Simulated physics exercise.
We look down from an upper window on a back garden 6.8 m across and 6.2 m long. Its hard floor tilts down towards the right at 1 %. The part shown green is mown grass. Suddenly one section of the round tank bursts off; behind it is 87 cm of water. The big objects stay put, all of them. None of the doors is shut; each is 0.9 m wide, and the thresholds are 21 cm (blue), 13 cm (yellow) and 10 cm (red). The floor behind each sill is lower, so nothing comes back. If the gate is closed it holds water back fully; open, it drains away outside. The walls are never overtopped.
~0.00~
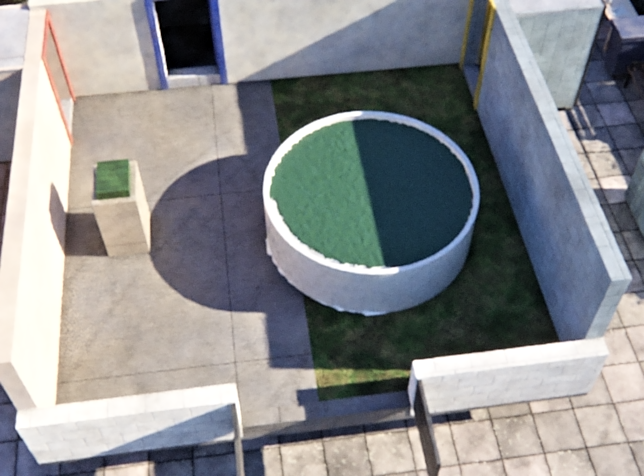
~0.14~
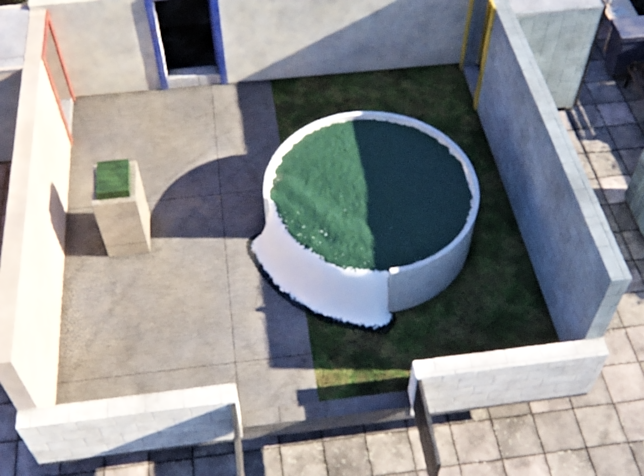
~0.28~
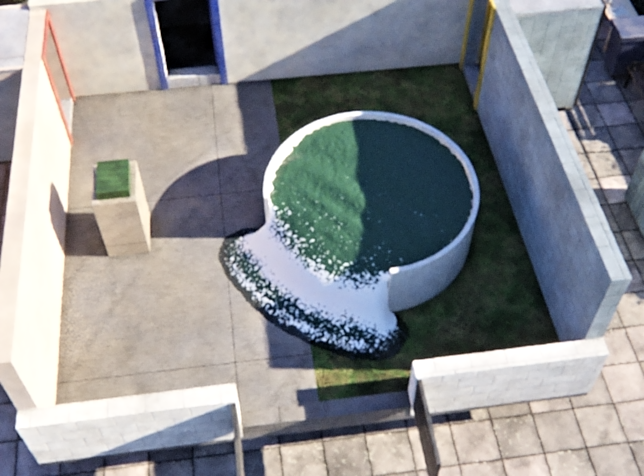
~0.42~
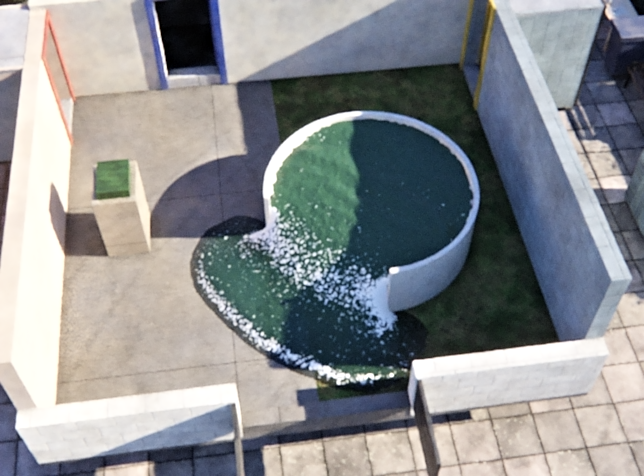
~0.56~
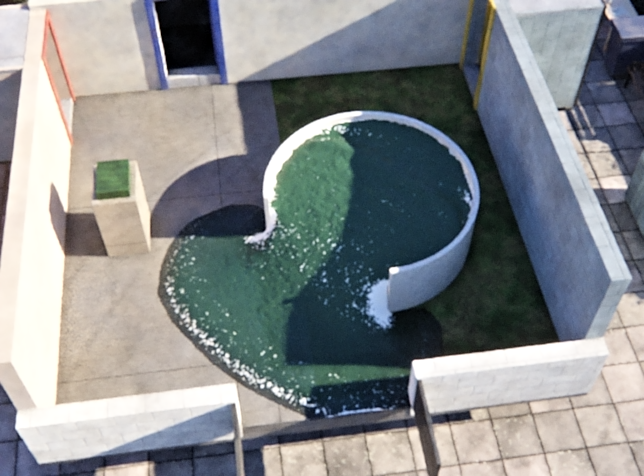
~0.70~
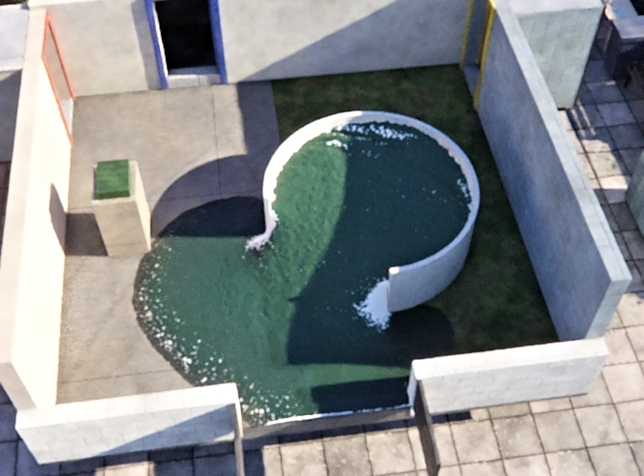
To begin with, a round white-walled tank of dark green water stands whole in a walled garden, partly on grass. Its near-left side gives way and water pours out in a white, foaming rush, then fans across the paving and grass, spreading leftward and reaching the gap in the front wall.
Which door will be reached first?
The red door.
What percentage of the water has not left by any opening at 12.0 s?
Roughly 54 in a hundred.
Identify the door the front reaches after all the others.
It would be the yellow door.
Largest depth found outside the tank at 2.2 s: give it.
About 62 cm at most.
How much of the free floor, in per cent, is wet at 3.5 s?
Roughly 55 % of the floor.
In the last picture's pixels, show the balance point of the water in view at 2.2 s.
Centre: Approx. (282, 282) px.
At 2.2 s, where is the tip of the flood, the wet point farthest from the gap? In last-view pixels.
I'd put it close to (116, 134).
After 1.4 s water covers 40 % of the floor and is deepest (65 cm) near (55, 432); blue door not reached, yellow door not reached, red door not reached.
After 2.2 s water covers 45 % of the floor and is deepest (62 cm) near (98, 427); blue door not reached, yellow door not reached, red door not reached.
After 3.5 s water covers 55 % of the floor and is deepest (40 cm) near (115, 266); blue door not reached, yellow door not reached, red door reached at 3.0 s.
After 7.0 s water covers 90 % of the floor and is deepest (18 cm) near (275, 83); blue door reached at 3.8 s, yellow door reached at 6.9 s, red door reached at 3.0 s.
After 12.0 s water covers 100 % of the floor and is deepest (14 cm) near (475, 117); blue door reached at 3.8 s, yellow door reached at 6.9 s, red door reached at 3.0 s.
